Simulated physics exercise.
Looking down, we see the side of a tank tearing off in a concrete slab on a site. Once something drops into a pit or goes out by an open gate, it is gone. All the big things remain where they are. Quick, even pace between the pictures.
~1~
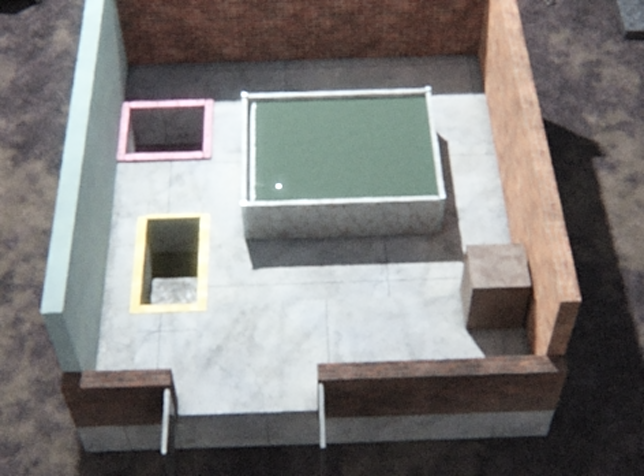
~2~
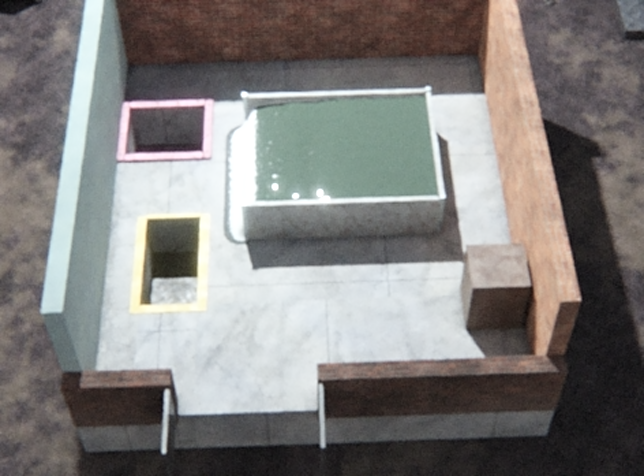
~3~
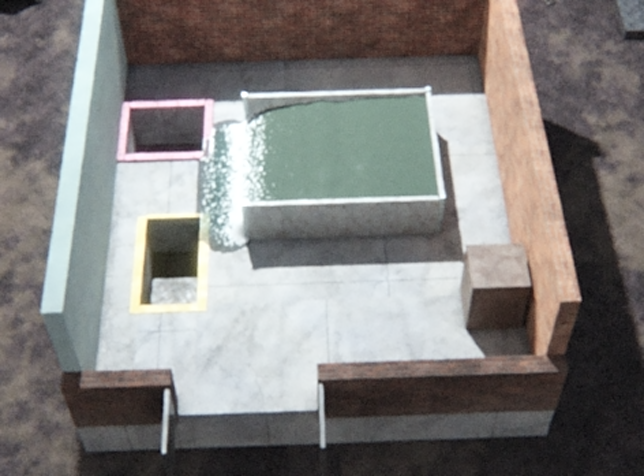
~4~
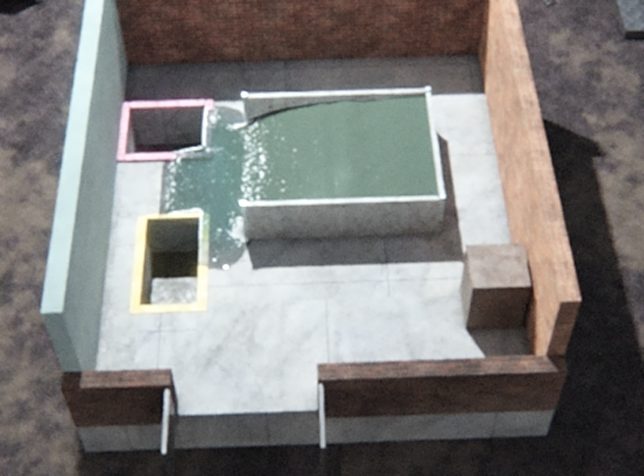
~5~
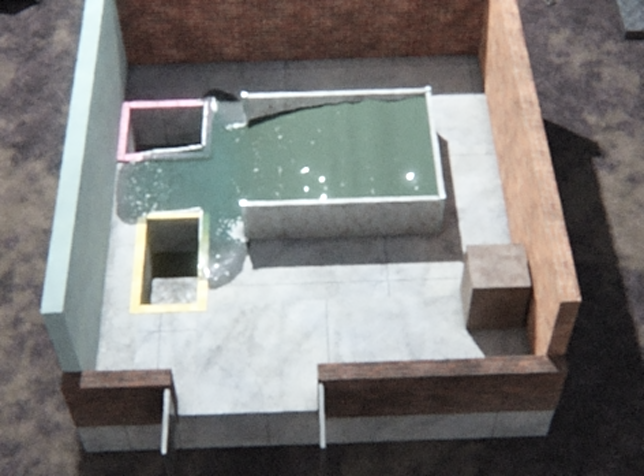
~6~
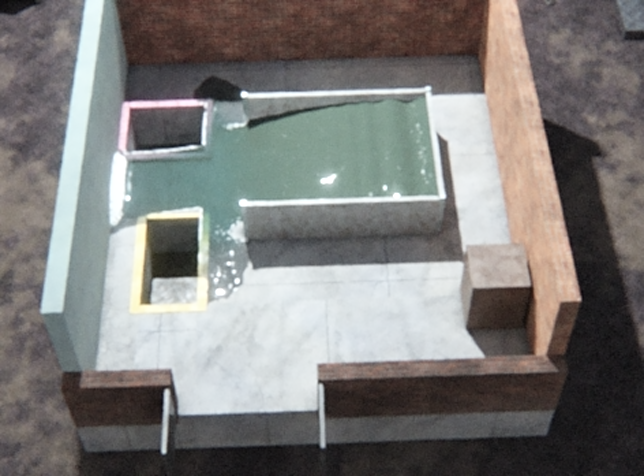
Green water bursts through the left side of a raised rectangular tank on a walled concrete slab, then spreads left across the floor, running between and around the pink-edged and yellow-edged pits to the pale wall.
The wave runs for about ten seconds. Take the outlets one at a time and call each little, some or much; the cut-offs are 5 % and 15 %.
In order: The gate catches little; the pink pit catches much; the yellow pit catches much.
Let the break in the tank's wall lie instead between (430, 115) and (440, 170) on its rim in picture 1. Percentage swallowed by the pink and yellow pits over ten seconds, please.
Near enough: Pink 15 percent, yellow 14 percent.
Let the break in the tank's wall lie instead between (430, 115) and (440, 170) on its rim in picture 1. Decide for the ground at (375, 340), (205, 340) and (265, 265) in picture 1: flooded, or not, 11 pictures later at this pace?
Taking them in order, I'd say swamped, not reached and not reached.
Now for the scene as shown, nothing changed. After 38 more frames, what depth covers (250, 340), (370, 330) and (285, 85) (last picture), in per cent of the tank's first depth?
2, 2 and 4 in a hundred, in turn.
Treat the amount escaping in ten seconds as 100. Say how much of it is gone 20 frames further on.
Roughly 70 %.
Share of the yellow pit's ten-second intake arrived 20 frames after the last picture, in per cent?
That share would be near 60 %.
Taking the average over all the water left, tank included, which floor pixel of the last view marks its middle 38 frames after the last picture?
I'd say near (268, 204).
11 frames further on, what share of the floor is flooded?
About 25 %.
A moment on, water covers 20 % of the floor; the gate 0 %, the pink pit 7 %, the yellow pit 8 %.
Next, water covers 25 % of the floor; the gate 0 %, the pink pit 16 %, the yellow pit 16 %.
Then, water covers 35 % of the floor; the gate 0 %, the pink pit 26 %, the yellow pit 27 %.
Later, water covers 60 % of the floor; the gate 1 %, the pink pit 31 %, the yellow pit 37 %.
In the end, water covers 70 % of the floor; the gate 2 %, the pink pit 32 %, the yellow pit 44 %.
